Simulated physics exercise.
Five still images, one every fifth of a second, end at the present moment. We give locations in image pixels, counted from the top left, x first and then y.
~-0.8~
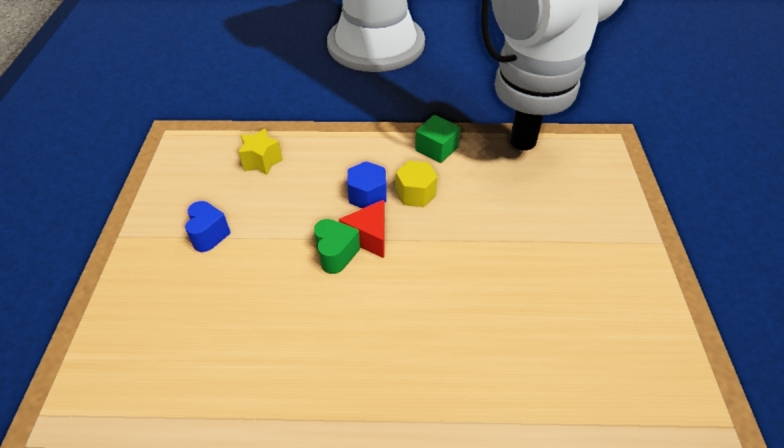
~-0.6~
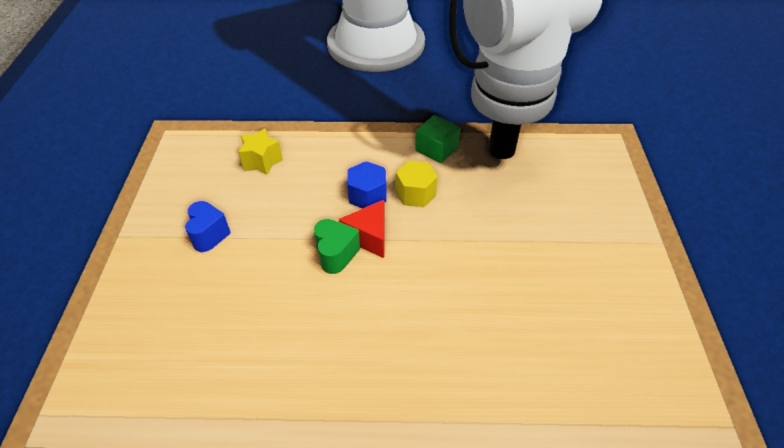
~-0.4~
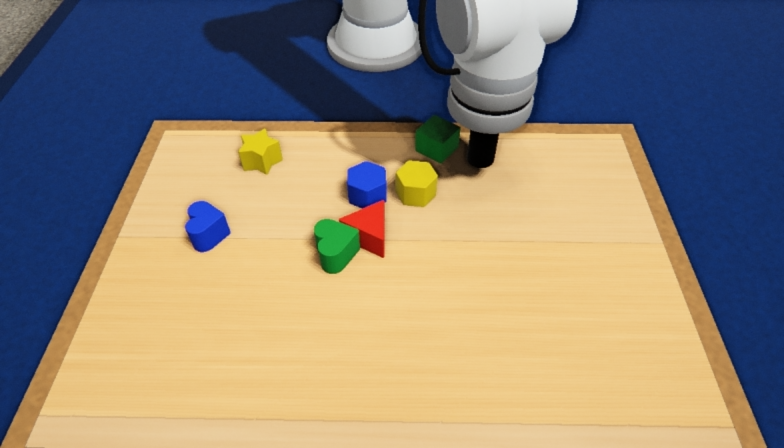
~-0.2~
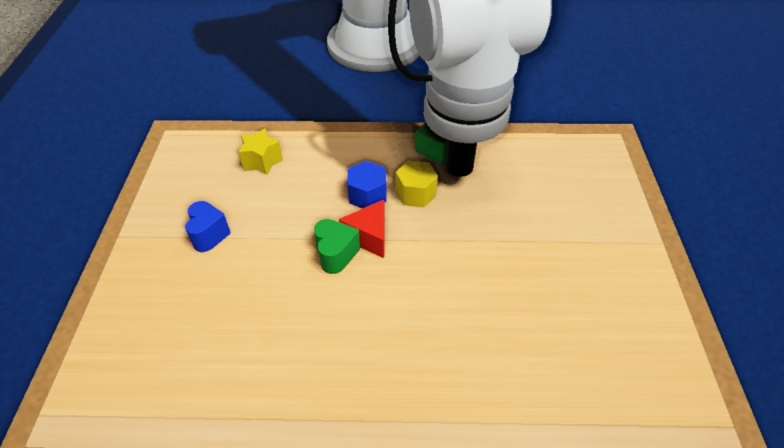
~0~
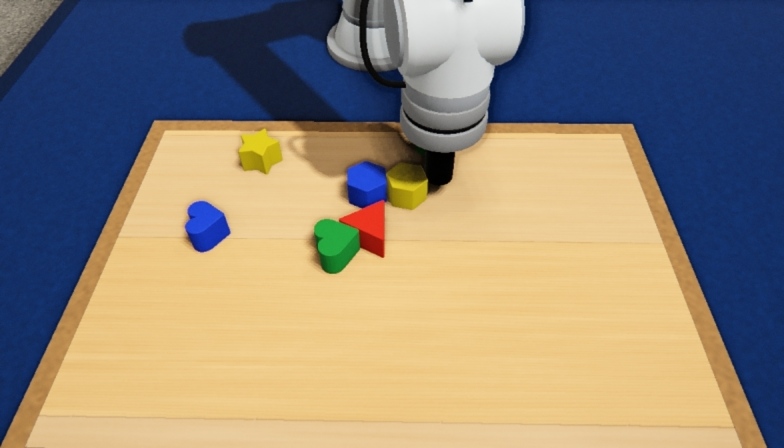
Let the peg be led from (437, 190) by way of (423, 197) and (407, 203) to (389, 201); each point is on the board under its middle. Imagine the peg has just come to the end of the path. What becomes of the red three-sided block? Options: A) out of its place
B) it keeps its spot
B
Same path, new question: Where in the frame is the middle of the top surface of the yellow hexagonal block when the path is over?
In the picture, it is at (355, 182).
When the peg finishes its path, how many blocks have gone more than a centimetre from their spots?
I expect two blocks to move.
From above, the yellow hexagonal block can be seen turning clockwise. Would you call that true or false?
True - the claim holds.
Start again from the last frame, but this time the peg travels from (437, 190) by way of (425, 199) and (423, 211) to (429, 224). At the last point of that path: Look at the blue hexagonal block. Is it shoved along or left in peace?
It gets moved.
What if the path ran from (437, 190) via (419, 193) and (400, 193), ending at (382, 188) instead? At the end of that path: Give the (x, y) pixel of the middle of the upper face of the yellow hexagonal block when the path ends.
Close to (349, 174).
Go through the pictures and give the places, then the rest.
In the first picture, lower end of the peg at (523, 142), tops of blocks, blue hexagonal block at (366, 175), red three-sided block at (368, 219), yellow hexagonal block at (417, 173).
In the second picture, peg at (502, 151), blocks as before.
In the third picture, peg at (480, 159), blocks as before.
In the fourth picture, peg at (459, 168), blocks as before.
In the fifth picture, peg at (439, 176), blue hexagonal block at (366, 175), red three-sided block at (368, 219), yellow hexagonal block at (407, 176).
What follows on the original path. Halfway along, peg at (416, 186); blue hexagonal block at (344, 175); yellow hexagonal block at (382, 182), turned 20° clockwise.
At the end, peg at (389, 187); blue hexagonal block at (319, 173); red three-sided block not moved; yellow hexagonal block at (355, 182), turned 25° clockwise.
